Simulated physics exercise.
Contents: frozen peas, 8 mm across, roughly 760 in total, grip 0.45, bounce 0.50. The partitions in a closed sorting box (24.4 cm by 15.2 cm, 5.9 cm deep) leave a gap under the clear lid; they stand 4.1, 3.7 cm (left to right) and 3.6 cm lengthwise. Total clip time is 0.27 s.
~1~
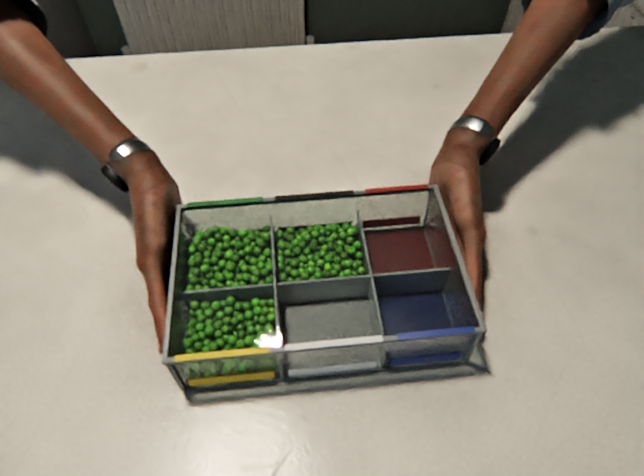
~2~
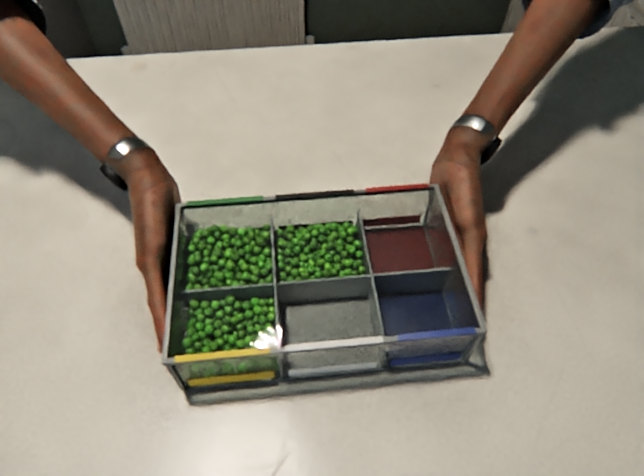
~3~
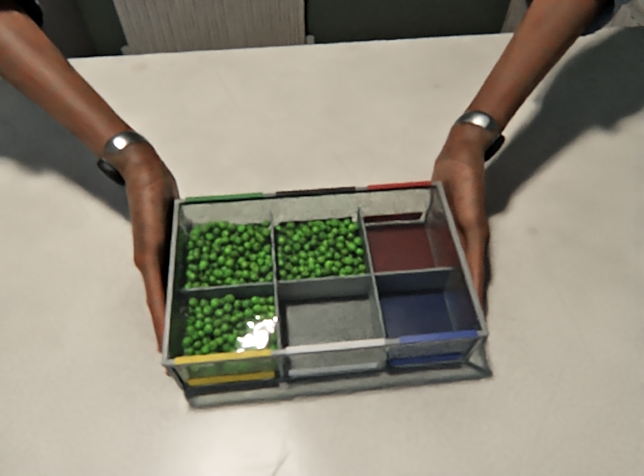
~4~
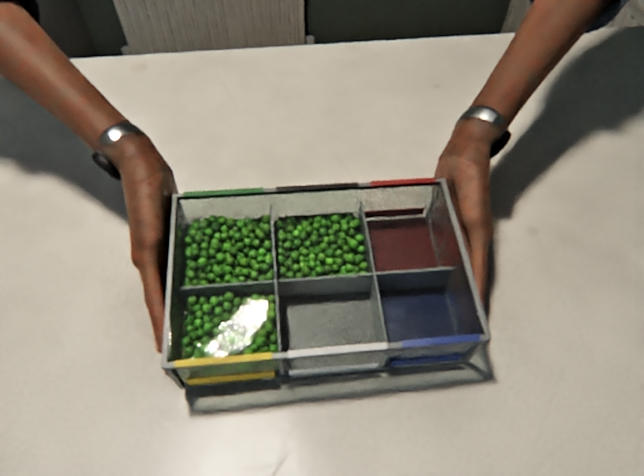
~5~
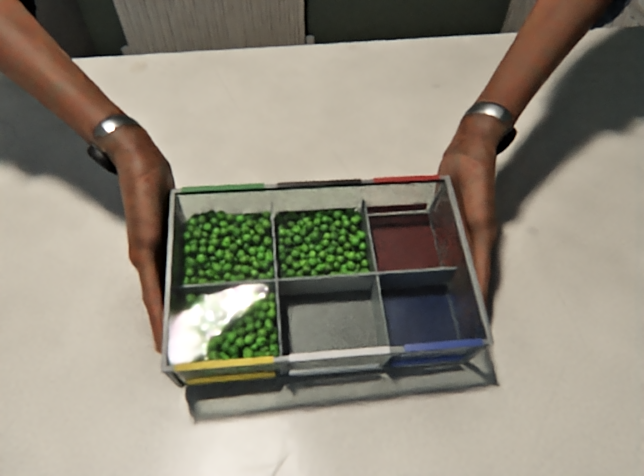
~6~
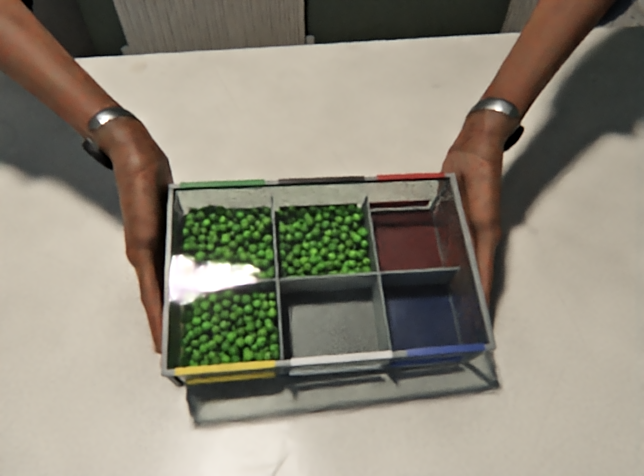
Two hands slowly tilt a clear-lidded, divided box while the green peas stay in three compartments.
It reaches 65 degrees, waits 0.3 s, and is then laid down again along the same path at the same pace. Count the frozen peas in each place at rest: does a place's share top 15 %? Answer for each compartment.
My prediction: Red compartment: Does not qualify; blue compartment: Does not qualify; green compartment: Qualifies; yellow compartment: Qualifies; white compartment: Does not qualify; black compartment: Qualifies.
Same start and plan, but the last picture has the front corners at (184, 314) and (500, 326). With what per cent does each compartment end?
In per cent, the final split is red 15, blue 5, green 30, yellow 25, white 0, black 25.
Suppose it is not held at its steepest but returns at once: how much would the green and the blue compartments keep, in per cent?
Result - green: 30 %, blue: 0 %.
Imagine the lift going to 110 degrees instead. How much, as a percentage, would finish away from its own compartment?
Near 70 in a hundred, I think.
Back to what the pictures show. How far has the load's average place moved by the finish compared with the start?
2.5 cm, roughly.
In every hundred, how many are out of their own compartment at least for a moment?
15 per cent, give or take.
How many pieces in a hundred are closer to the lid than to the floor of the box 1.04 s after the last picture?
Roughly 20 per cent.
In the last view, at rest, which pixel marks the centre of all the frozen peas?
Roughly pixel (261, 294).
Then, 1.04 s after the last picture, tilt 65 degrees; green 35 %, yellow 35 %, white 5 %, black 30 %.
Then, 1.73 s after the last picture, tilt 33 degrees; green 25 %, yellow 35 %, white 5 %, black 30 %.
Then, 2.46 s after the last picture, tilt 0 degrees; green 25 %, yellow 35 %, white 5 %, black 30 %.
In the end, red 0 %, blue 0 %, green 25 %, yellow 35 %, white 5 %, black 30 %.
